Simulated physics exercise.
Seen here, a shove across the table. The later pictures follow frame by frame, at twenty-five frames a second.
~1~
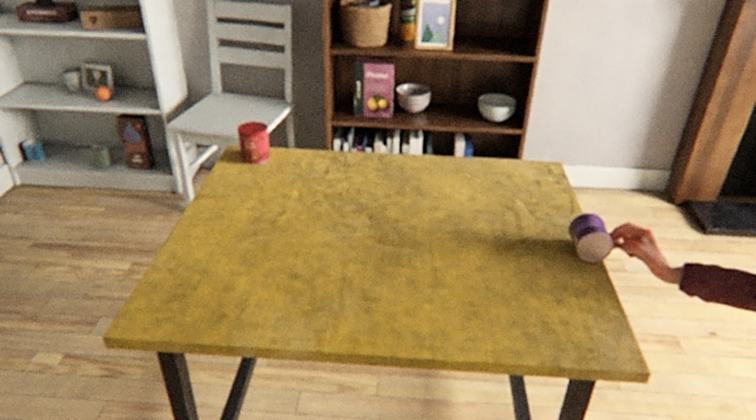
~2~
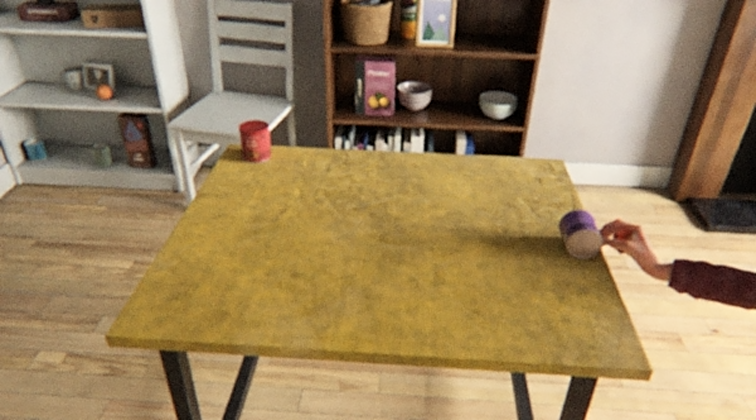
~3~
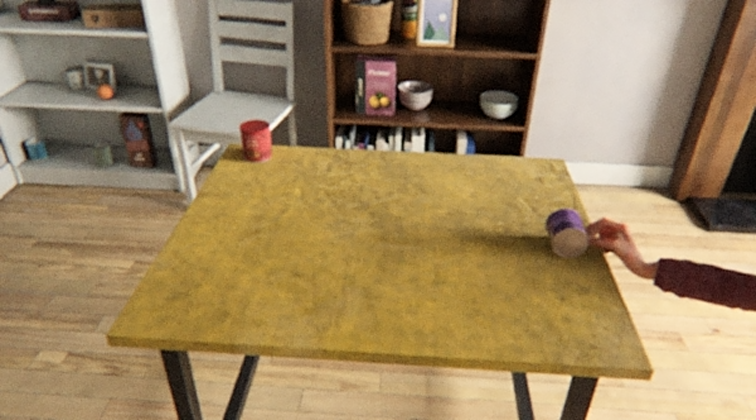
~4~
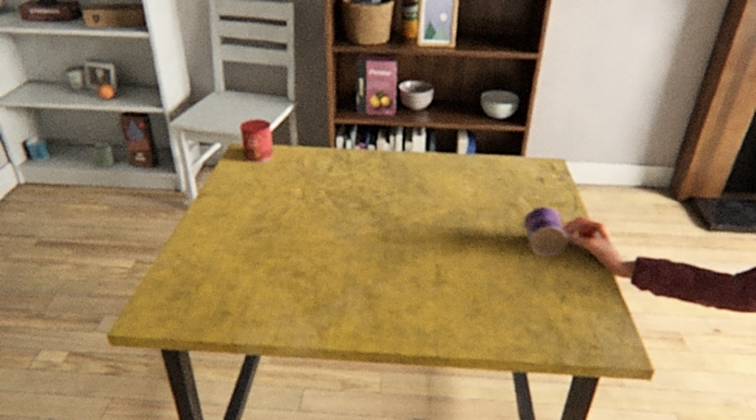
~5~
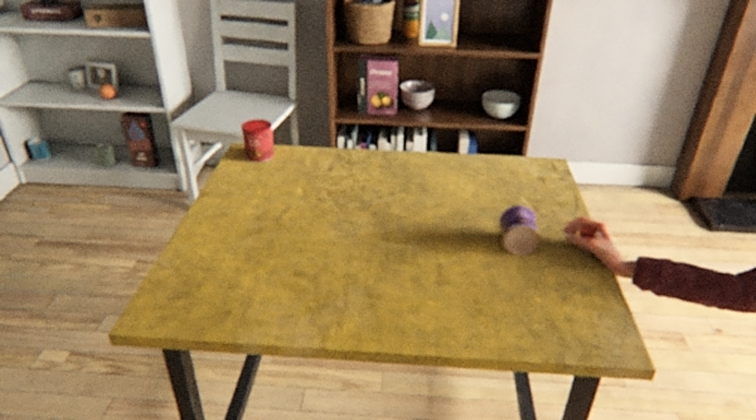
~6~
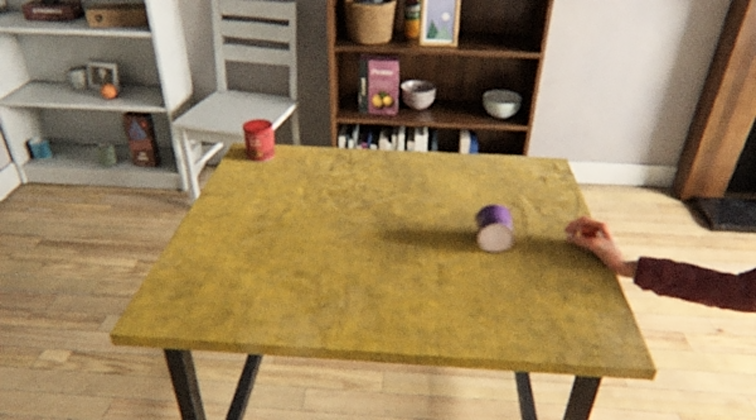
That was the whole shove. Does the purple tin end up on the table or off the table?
The purple tin drops to the floor.
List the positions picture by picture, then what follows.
In the first frame, under the hand; purple tin (591, 238).
In the second frame, under the hand; purple tin (581, 234).
In the third frame, under the hand; purple tin (567, 233).
In the fourth frame, purple tin (545, 232).
In the fifth frame, purple tin (520, 230) rolled about its own width.
In the sixth frame, purple tin (494, 229) rolled about its own width.
Then, 0.20 s after the last picture, purple tin rolled well along near (371, 222).
Then, 0.60 s after the last picture, purple tin now off the table.
Then, 0.80 s after the last picture, things are still on the move.
Then, 1.20 s after the last picture, as before.
By the end, off the table, purple tin.
